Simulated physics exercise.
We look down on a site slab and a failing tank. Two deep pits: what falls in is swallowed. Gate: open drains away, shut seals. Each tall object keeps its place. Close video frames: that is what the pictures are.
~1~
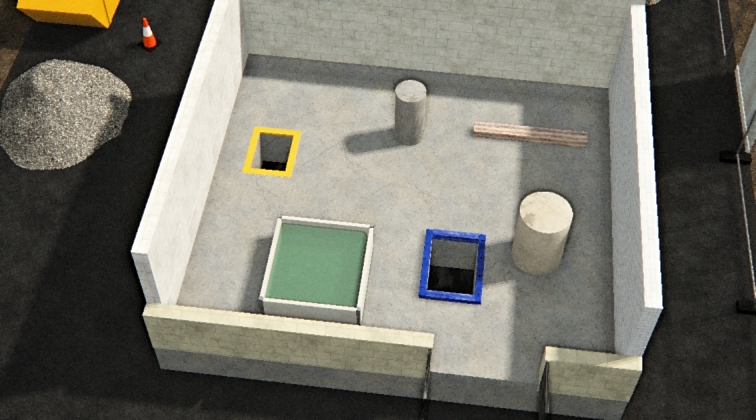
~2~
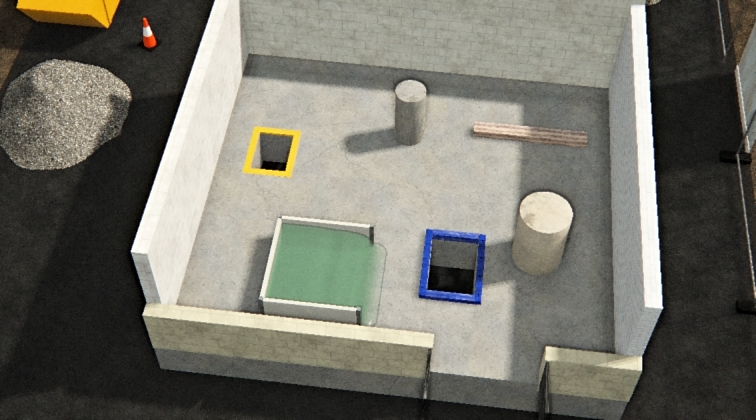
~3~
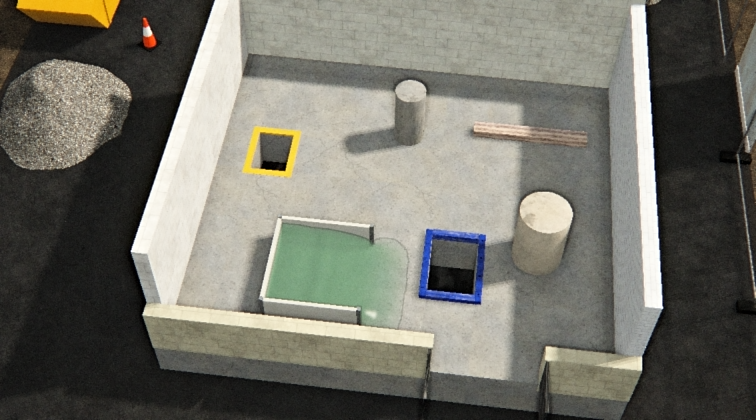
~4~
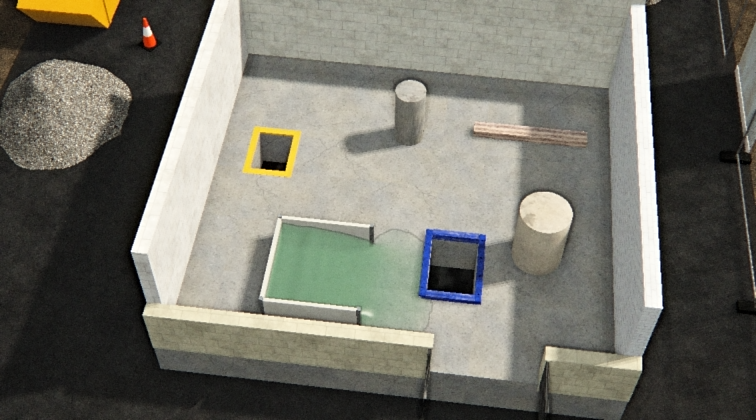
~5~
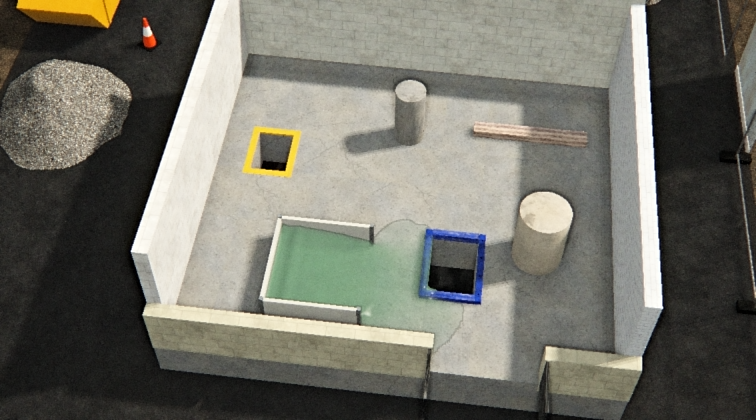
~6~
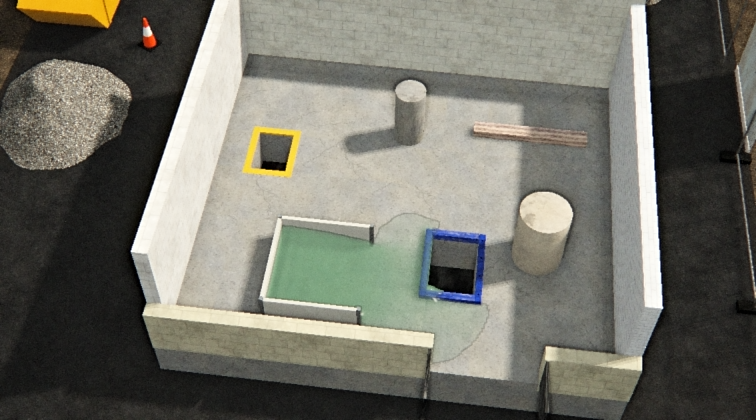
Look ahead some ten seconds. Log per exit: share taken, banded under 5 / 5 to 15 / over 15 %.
Log - gate: Over 15 %; blue pit: Over 15 %; yellow pit: Under 5 %.
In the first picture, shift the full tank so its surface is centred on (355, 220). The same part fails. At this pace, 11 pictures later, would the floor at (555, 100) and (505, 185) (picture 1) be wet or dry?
Taking them in order, the first is left untouched and the second is inundated.
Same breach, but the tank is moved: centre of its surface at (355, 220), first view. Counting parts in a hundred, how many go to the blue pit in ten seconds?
Within ten seconds the blue pit takes 25 percent of the total.
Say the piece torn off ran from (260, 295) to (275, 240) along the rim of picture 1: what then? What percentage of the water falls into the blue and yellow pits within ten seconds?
Blue 0 %, yellow 25 %.
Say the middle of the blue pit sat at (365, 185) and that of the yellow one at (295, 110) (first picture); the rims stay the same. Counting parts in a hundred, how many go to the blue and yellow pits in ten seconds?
Per cent, approx.: Blue 0, yellow 0.
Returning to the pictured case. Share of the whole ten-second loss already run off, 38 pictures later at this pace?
I'd put it near 90 in a hundred.
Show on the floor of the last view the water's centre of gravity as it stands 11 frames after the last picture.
Point: (409, 289).
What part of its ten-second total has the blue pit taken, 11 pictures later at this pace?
My estimate: Close to 85 per cent.
A moment on, water covers 15 % of the floor; the gate 0 %, the blue pit 9 %, the yellow pit 0 %.
Next, water covers 25 % of the floor; the gate 5 %, the blue pit 16 %, the yellow pit 0 %.
Then, water covers 30 % of the floor; the gate 12 %, the blue pit 18 %, the yellow pit 0 %.
Later, water covers 40 % of the floor; the gate 17 %, the blue pit 18 %, the yellow pit 0 %.
In the end, water covers 55 % of the floor; the gate 20 %, the blue pit 18 %, the yellow pit 1 %.
